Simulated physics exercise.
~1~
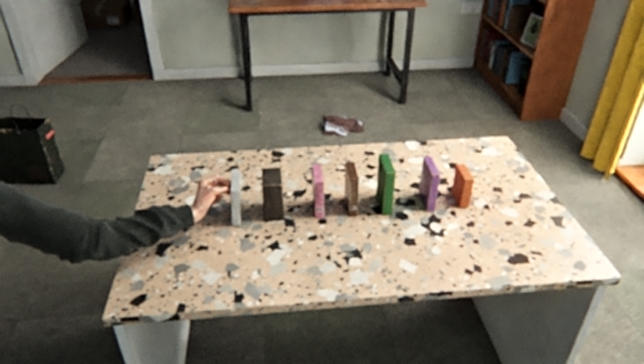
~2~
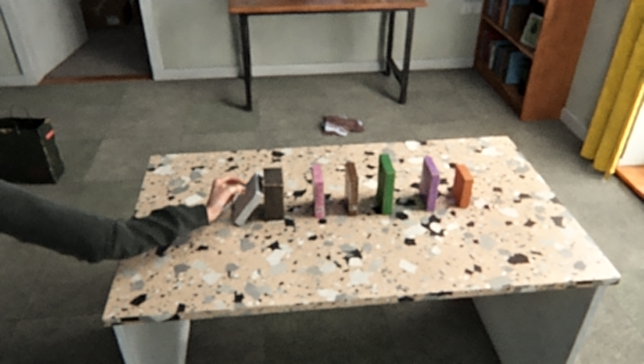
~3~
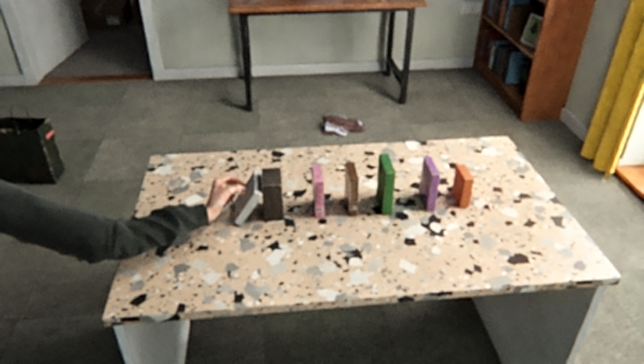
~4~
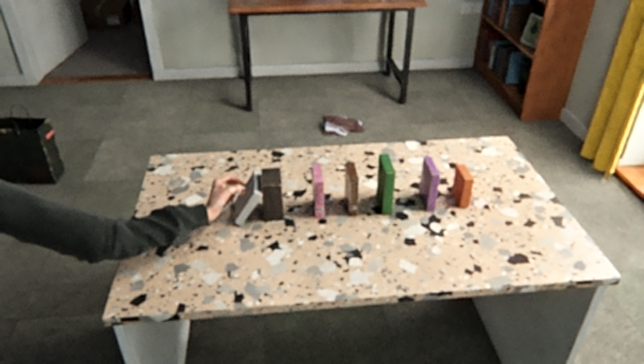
At the start, a row of upright blocks stands like dominoes on a speckled table, and a hand reaches in from the left to hold the white one at the near end of the line. The hand tips the white block to the right, towards its black neighbour. The white block comes to a lean beside the black block, which stays upright. The hand then keeps still, with its fingers by the tilted block. At the end, the white block is still leaning, while the black, pink, brown, green, purple and orange pieces all remain standing in their places.
